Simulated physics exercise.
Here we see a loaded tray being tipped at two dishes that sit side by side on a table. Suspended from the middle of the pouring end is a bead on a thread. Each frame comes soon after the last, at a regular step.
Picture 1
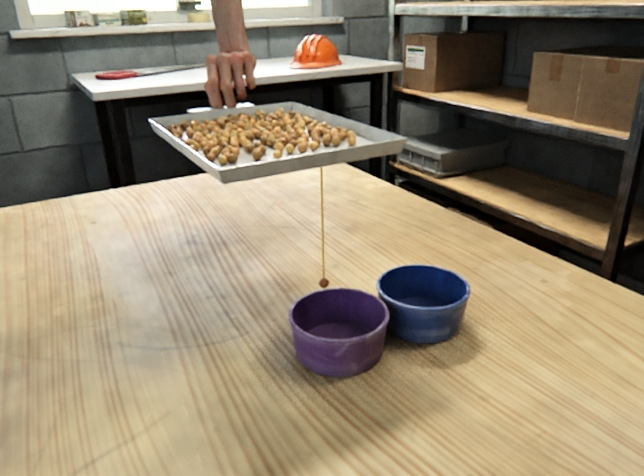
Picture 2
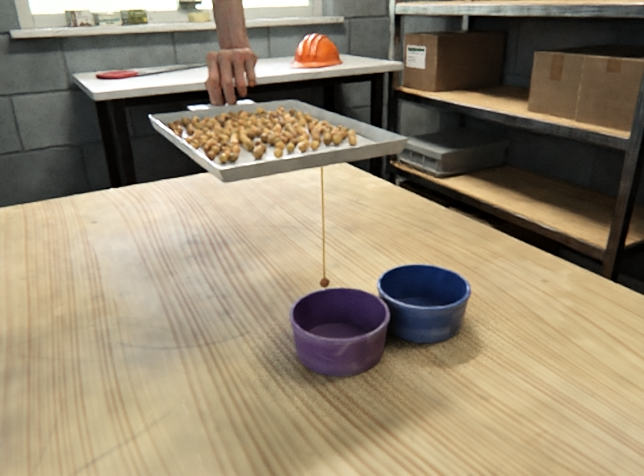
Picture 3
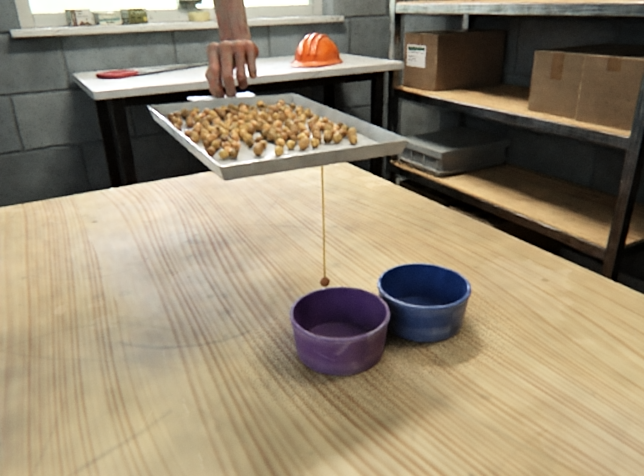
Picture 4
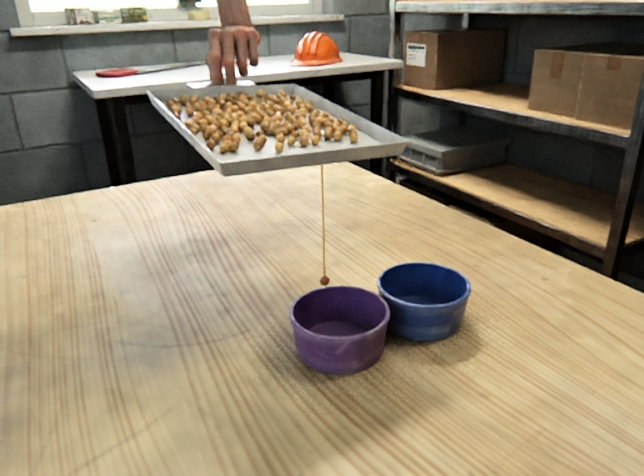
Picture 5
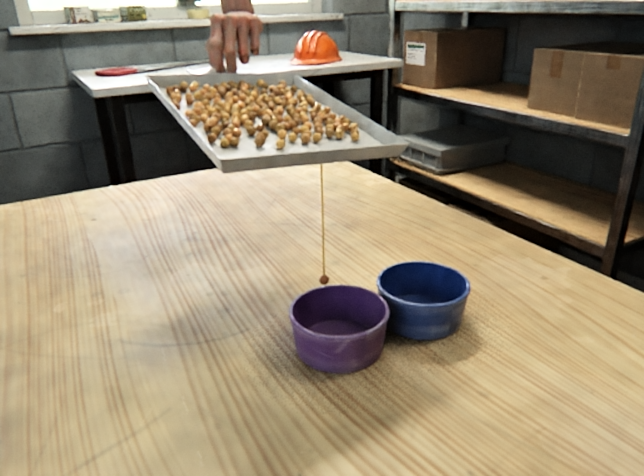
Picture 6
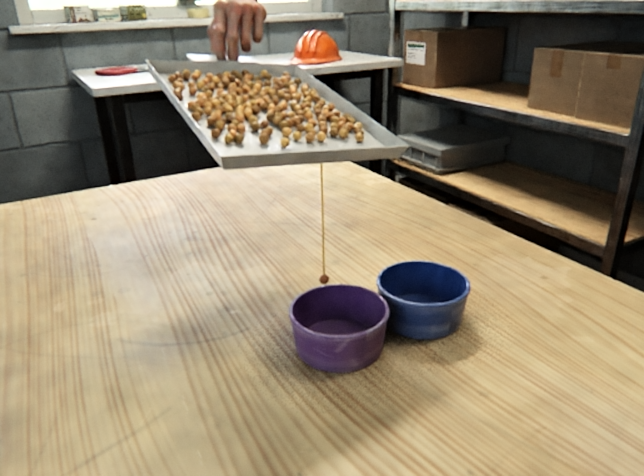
A tray loaded with round wooden beads, gripped by a hand at its far edge, tilts gradually as the hand raises that side, above a purple dish and a blue dish, while a bead hangs nearly still on a thread.
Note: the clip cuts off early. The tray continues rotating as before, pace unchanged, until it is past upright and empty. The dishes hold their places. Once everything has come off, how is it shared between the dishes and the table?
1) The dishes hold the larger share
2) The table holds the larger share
The dishes hold the larger share (1).
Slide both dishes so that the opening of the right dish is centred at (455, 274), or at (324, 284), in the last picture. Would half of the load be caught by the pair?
Result, first setup: The bulk; second setup: The minor share.
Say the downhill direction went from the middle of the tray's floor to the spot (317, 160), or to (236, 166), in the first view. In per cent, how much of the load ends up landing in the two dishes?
Roughly 80 percent, then 0 percent.
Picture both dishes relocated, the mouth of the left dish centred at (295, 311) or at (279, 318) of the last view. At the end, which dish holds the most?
The dish at right, then the dish at right.
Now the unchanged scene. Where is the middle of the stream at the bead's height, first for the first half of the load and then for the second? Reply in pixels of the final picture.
At (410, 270) for the first part, then at (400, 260) for the others.
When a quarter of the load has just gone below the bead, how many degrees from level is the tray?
About 60° of tilt.
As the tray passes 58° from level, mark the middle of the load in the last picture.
The middle of the pieces sits at roughly (375, 153).
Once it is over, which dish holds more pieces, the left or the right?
Result: The right of the two takes it.
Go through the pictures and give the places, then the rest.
In the first picture, corners of the pouring end at (222, 168) and (401, 138), level; middle of the load at (254, 133), round wooden beads; left dish at (365, 352); right dish at (452, 320); bead on its thread at (324, 283).
In the second picture, corners of the pouring end at (223, 167) and (402, 138), level; middle of the load at (255, 131).
In the third picture, corners of the pouring end at (223, 164) and (403, 139), tipped barely, lowest at the right corner; middle of the load at (255, 125).
In the fourth picture, corners of the pouring end at (224, 160) and (403, 140), tipped a little, lowest at the right corner; middle of the load at (255, 117).
In the fifth picture, corners of the pouring end at (224, 157) and (403, 142), tipped a little, lowest at the right corner; middle of the load at (256, 109).
In the sixth picture, corners of the pouring end at (225, 154) and (403, 144), tipped a little, lowest at the right corner; middle of the load at (260, 103), nearly all on the move; left dish at (365, 348); right dish at (452, 316).
Soon, tray tipped steeply; about two thirds on the tray; a stray few in the left dish; a small part in the right dish; a small part in the air.
A while on, tray tipped right over; a stray few on the tray; a small part in the left dish; most in the right dish; a small part outside both; a stray few in the air.
Towards the end, tray tipped past a quarter turn; a small part in the left dish; most in the right dish; a small part outside both.
Finally, tray tipped past a quarter turn; a small part in the left dish; most in the right dish; a small part outside both.
